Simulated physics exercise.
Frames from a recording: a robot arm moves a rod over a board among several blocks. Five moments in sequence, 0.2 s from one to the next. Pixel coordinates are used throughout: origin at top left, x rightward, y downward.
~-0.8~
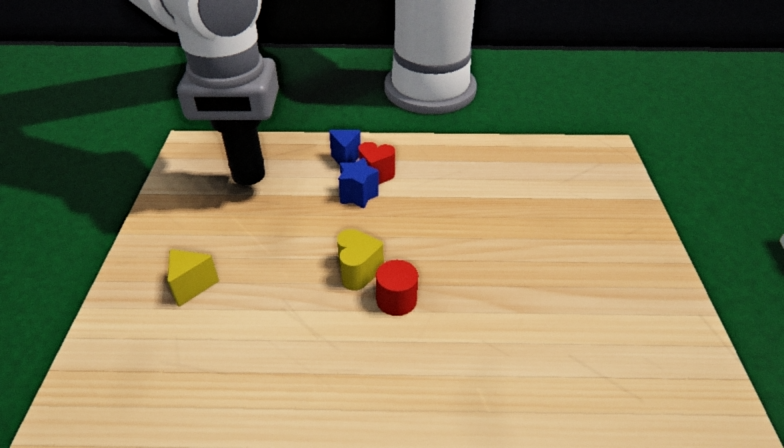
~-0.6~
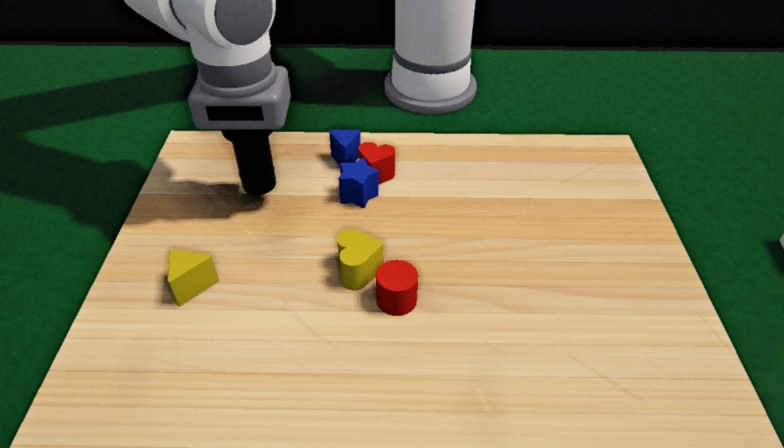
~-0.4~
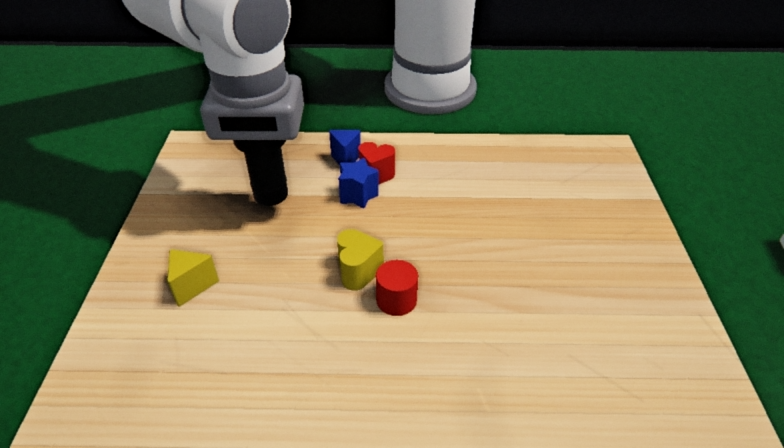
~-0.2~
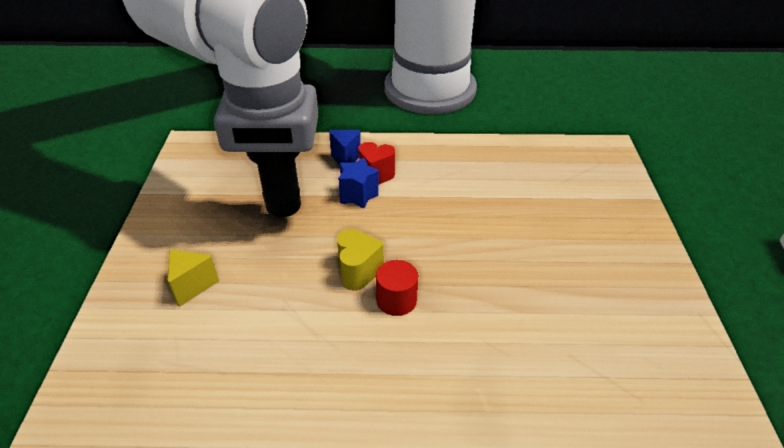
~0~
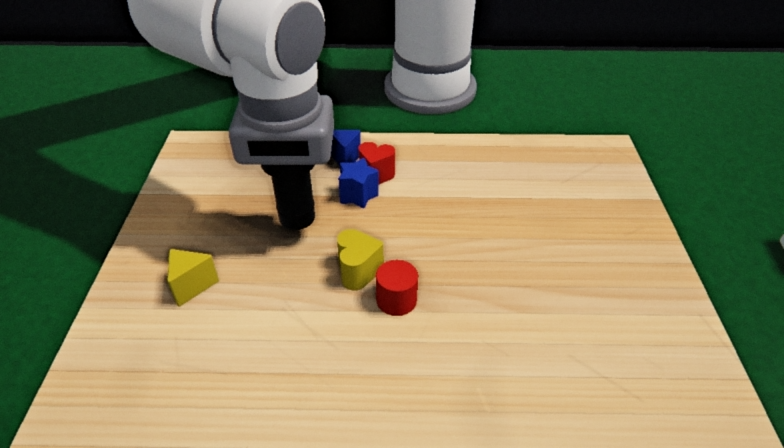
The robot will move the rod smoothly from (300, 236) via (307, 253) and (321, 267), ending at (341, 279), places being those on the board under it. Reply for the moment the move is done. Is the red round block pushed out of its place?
No, it doesn't check out.
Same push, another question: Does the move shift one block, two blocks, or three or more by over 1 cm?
My guess is one.
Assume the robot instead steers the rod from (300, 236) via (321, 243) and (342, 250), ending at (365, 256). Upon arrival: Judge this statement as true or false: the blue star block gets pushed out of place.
False - the claim does not hold.
On the path given first. Halfway along, rod at (312, 244); nothing pushed yet.
At the end, rod at (340, 261); yellow heart at (375, 248); red round block in place.
